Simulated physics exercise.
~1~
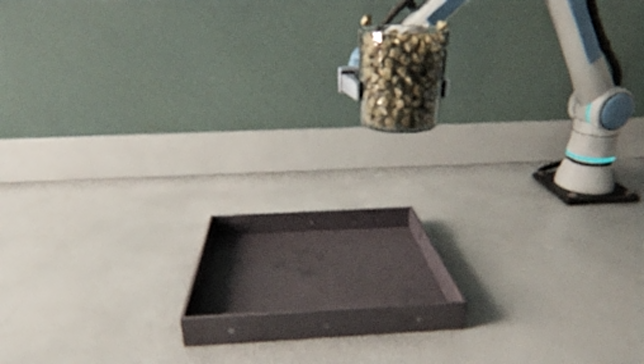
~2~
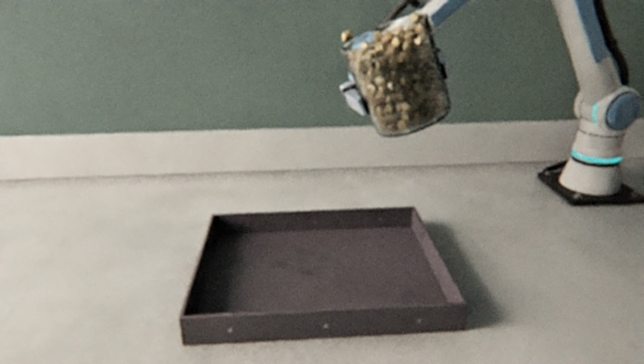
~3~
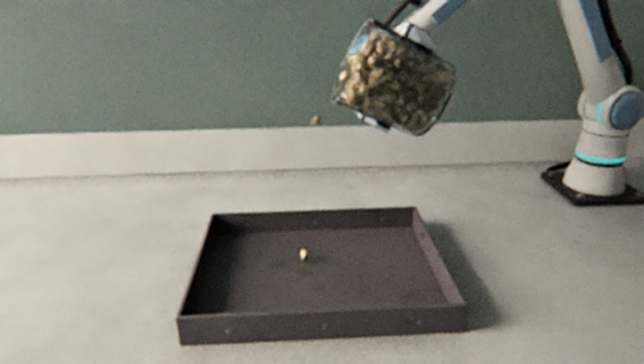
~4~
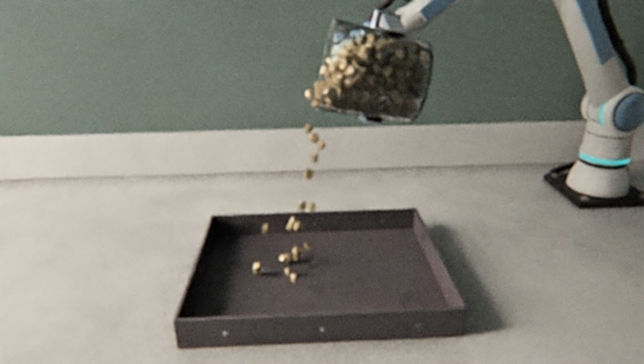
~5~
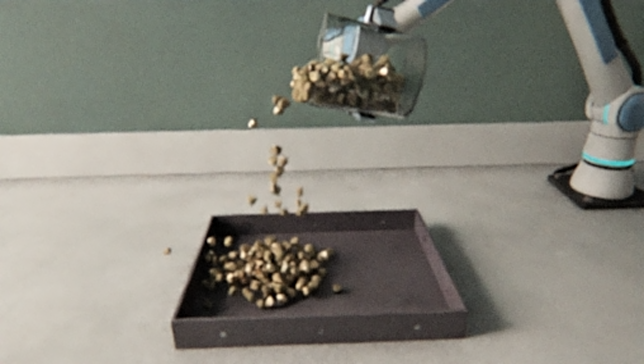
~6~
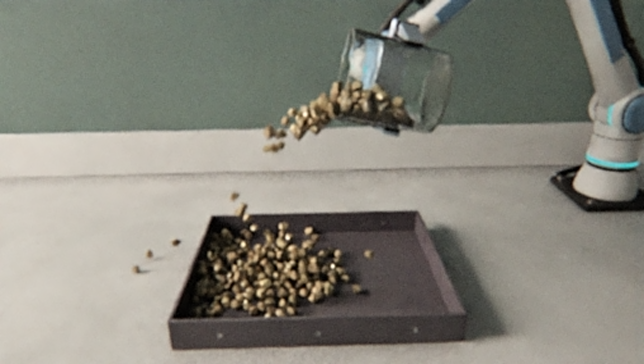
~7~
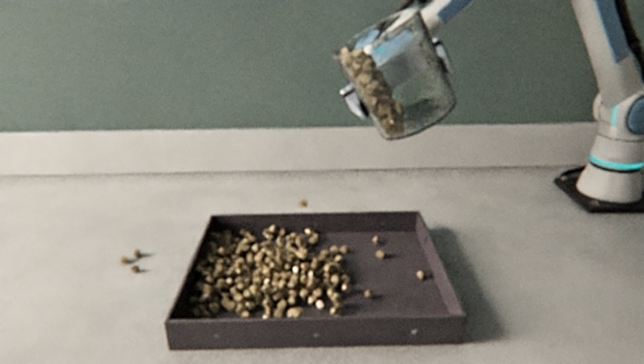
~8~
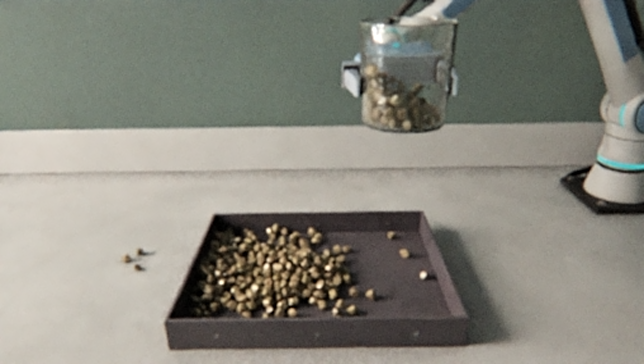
At the start, a robot arm holds a clear cup heaped with small pebbles upright above a shallow dark tray. The arm tips the cup to the left, and a first few pebbles drop into the tray. As the cup leans onto its side, a stream pours out and builds a pile in the left part of the tray, while a few pebbles land on the table beyond it. The arm then turns the cup back upright, and the pouring stops. At the end, most of the pebbles lie in the tray, some remain in the cup, and three rest on the table.
